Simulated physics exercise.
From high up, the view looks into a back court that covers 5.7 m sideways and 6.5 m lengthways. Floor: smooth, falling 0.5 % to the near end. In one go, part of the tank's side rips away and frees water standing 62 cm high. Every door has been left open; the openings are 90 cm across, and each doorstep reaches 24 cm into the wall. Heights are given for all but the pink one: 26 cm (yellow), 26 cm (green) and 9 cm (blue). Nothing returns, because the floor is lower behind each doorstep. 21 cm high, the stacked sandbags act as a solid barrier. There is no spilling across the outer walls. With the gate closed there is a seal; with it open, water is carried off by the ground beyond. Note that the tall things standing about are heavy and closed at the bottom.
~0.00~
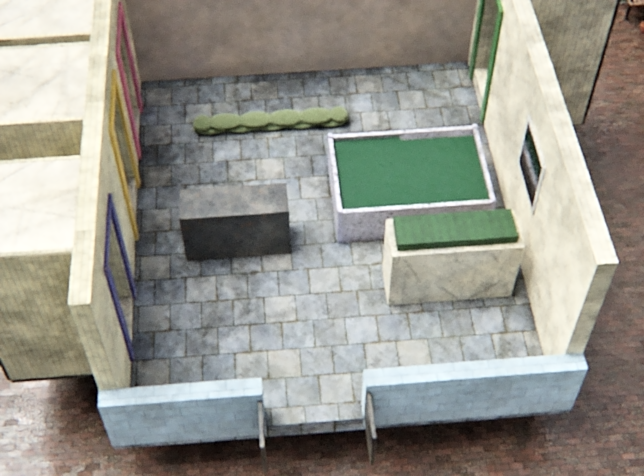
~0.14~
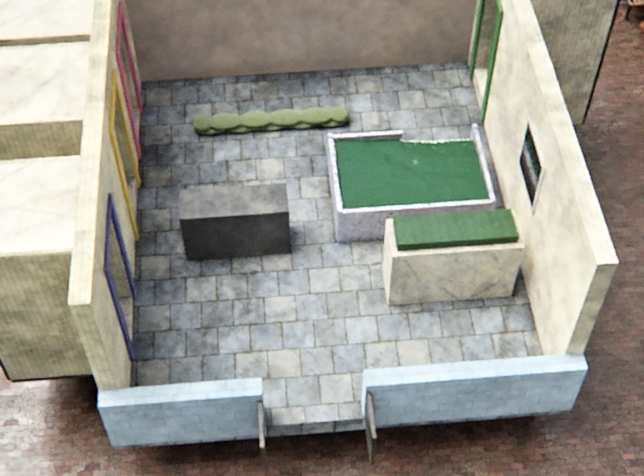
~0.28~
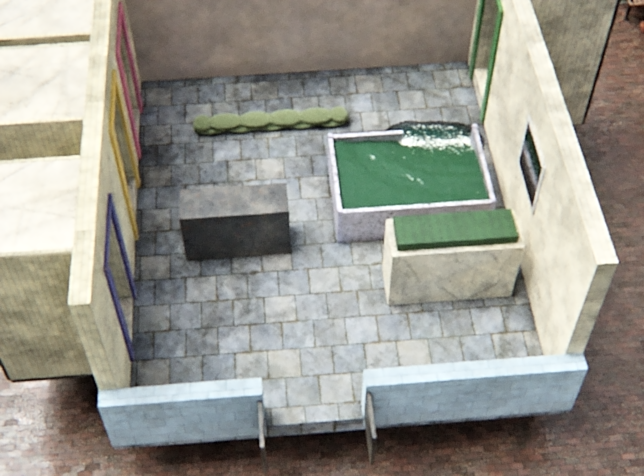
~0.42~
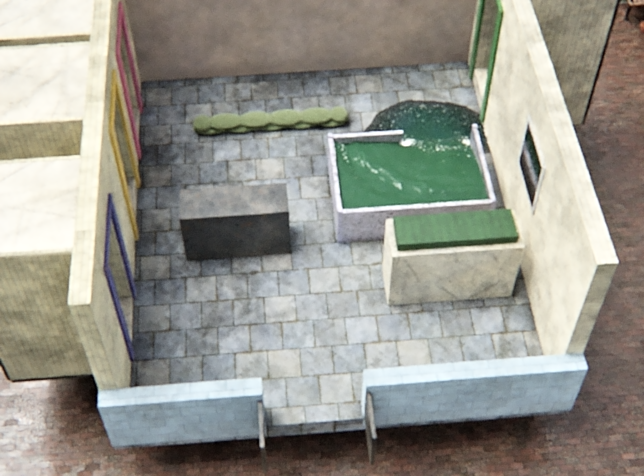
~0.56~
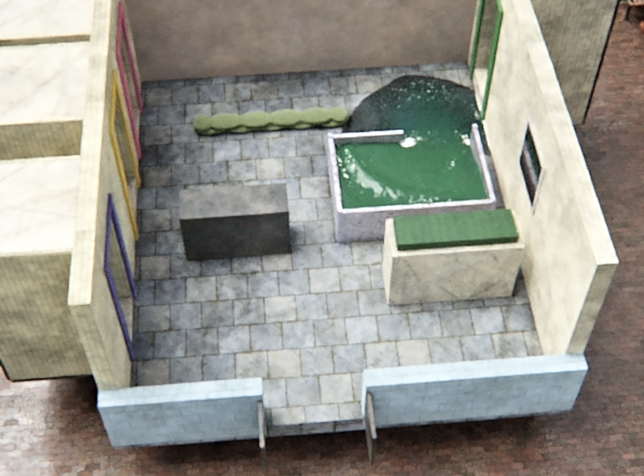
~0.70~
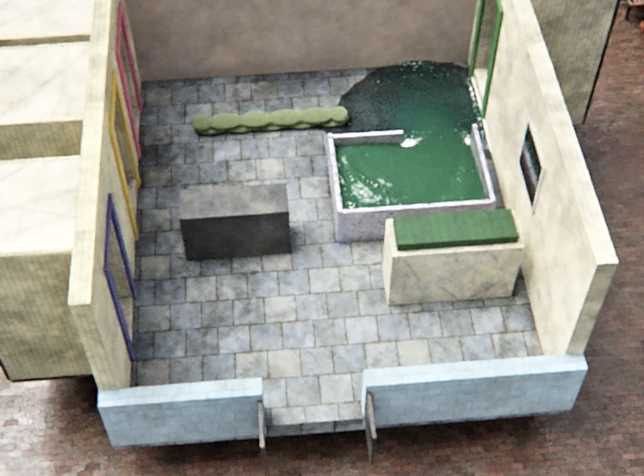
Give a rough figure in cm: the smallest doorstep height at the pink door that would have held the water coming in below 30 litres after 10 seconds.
18 cm.
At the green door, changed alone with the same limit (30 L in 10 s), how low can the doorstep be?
Green door - some 23 centimetres.
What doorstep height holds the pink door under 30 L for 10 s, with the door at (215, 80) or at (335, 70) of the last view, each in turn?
You'd want about 12.0 cm there first, then about 11.0 cm.
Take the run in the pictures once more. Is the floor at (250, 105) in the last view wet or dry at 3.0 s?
At that moment it's submerged.
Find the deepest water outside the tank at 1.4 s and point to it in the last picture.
Near (464, 69).
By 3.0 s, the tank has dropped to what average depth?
Averaged depth comes out at about 24 cm.
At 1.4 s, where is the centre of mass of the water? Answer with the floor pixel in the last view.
The centre of all the water is around (416, 155).
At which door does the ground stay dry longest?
That would be the blue door.
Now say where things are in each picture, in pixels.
The first frame shows still water, 62 cm deep, in the tank at (409, 171); the pink door at (130, 88) is dry.
In the second frame, water pours out on the far side and has run 0.3 m, to a hidden place; about 9 cm deep outside, 62 cm at the back.
In the third frame, water pours out on the far side and has run 0.8 m, to (405, 125); about 10 cm deep outside, 62 cm at the back.
In the fourth frame, the gap is on the far side, the front 1.3 m out at (405, 105); the back of the tank holds 60 cm.
In the fifth frame, water pours out on the far side and has run 1.9 m, to (407, 80); about 6 cm deep outside, 53 cm at the back.
In the sixth frame, water pours out on the far side and has run 2.3 m, to (387, 66); about 6 cm deep outside, 53 cm at the back; 3.3 m in a straight line remain to the pink door at (130, 88).
After 1.4 s water covers 15 % of the floor, deepest (51 cm) near (464, 69); it has not reached the pink door.
After 3.0 s water covers 30 % of the floor, deepest (28 cm) near (443, 70); it has not reached the pink door.
After 10.0 s water covers 85 % of the floor, deepest (12 cm) near (216, 122); 11 cm at the pink door, 98 litres in over its 12 cm doorstep.
At the pink door as built, the water arrived by 3.1 s and peaked near 22 cm at 3.4 s.
Run again over the same 10 s with other heights there, 51 litres in over 15.5 cm, 17 litres over 21 cm. The limit of 30 litres is kept from about 18 cm up.
